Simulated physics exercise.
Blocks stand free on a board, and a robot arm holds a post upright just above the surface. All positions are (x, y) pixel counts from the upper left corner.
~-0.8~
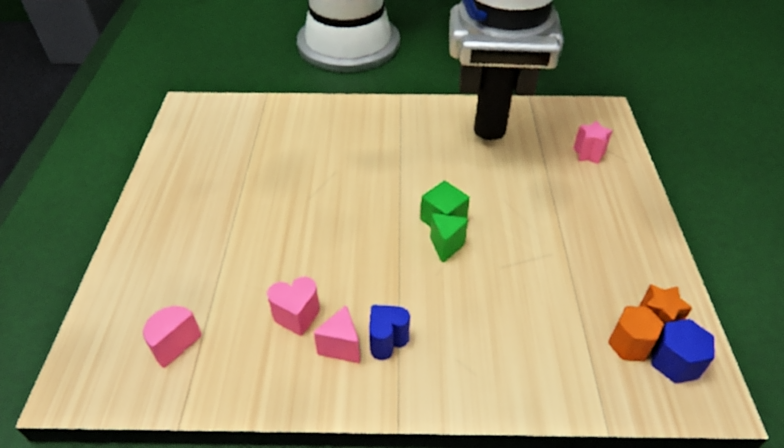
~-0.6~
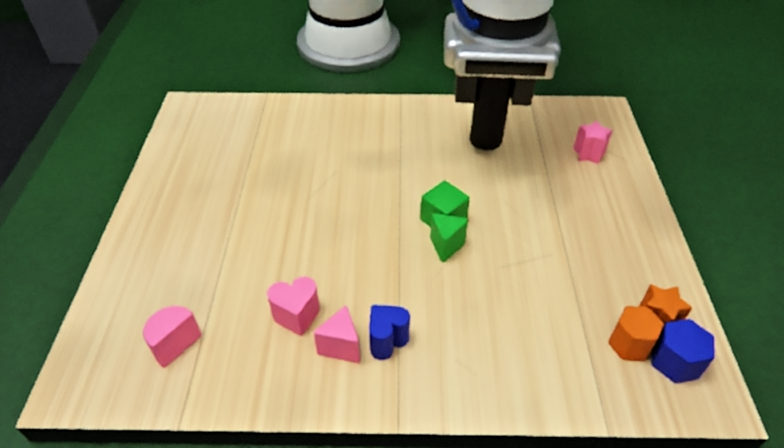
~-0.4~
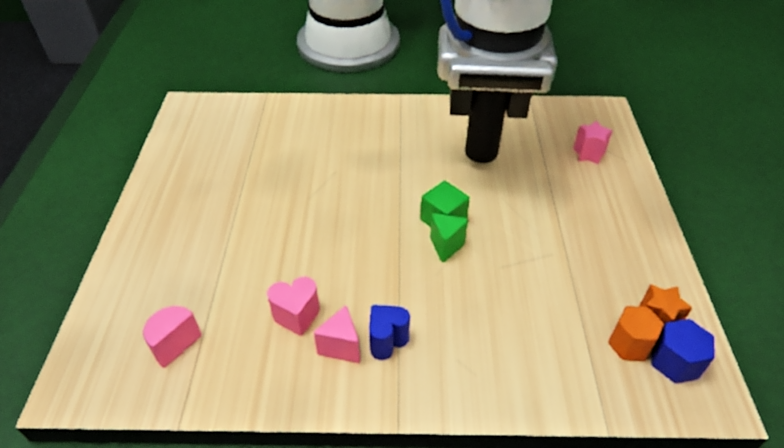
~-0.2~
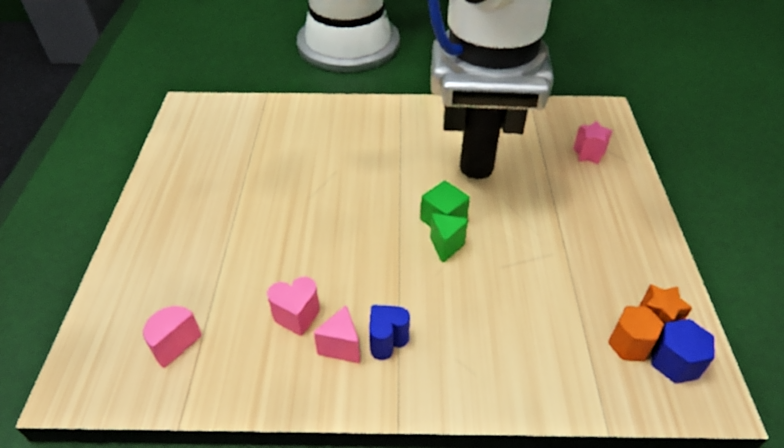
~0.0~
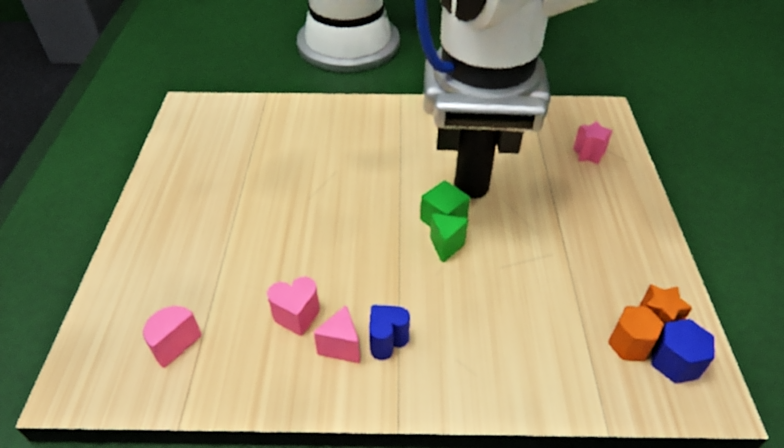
Robot arm moving a black post slowly down and slightly left across a wooden board toward two green blocks, all blocks staying still.
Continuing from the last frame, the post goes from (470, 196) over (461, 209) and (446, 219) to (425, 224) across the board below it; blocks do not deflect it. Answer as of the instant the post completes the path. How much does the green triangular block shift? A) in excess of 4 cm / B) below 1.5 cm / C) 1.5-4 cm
B - below 1.5 cm.
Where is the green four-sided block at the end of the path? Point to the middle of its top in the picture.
At roughly (404, 222).
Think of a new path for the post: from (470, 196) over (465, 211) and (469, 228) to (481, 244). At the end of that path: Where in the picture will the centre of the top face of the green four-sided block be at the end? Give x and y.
Its top middle: (435, 208).
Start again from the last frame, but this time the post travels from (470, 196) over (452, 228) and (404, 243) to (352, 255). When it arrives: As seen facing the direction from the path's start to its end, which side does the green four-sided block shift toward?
The right-hand side.
What follows on the original path. Halfway along, post at (455, 206); green four-sided block at (430, 208); green triangular block at (445, 230), turned 35° anticlockwise.
At the end, post at (425, 215); green four-sided block at (404, 222); green triangular block at (445, 231), turned 40° anticlockwise.
